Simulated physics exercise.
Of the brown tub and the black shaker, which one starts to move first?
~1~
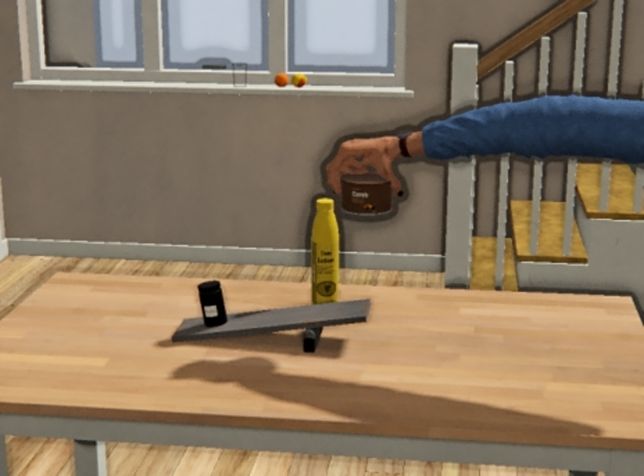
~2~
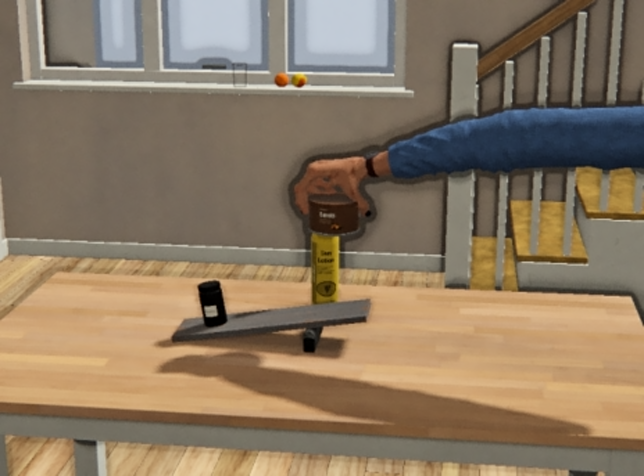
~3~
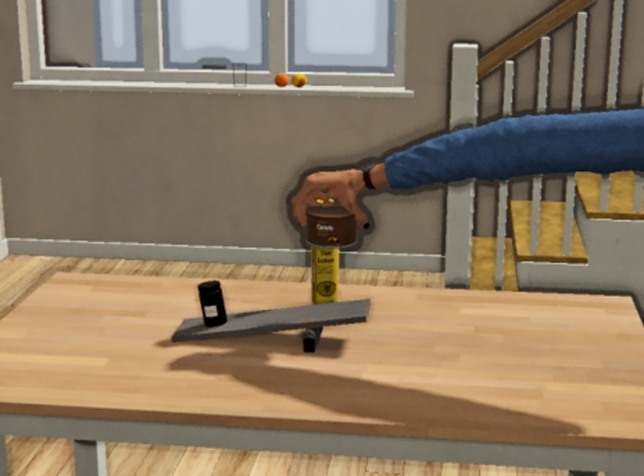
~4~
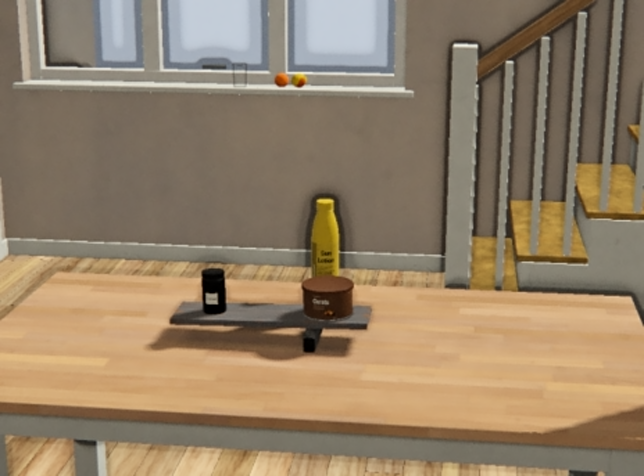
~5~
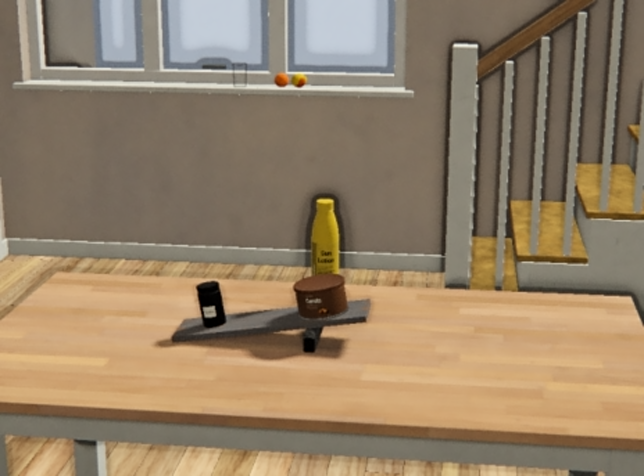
The brown tub starts to move first, carried by the hand. The black shaker only moves later, once the tub is on the plank and the plank tips.
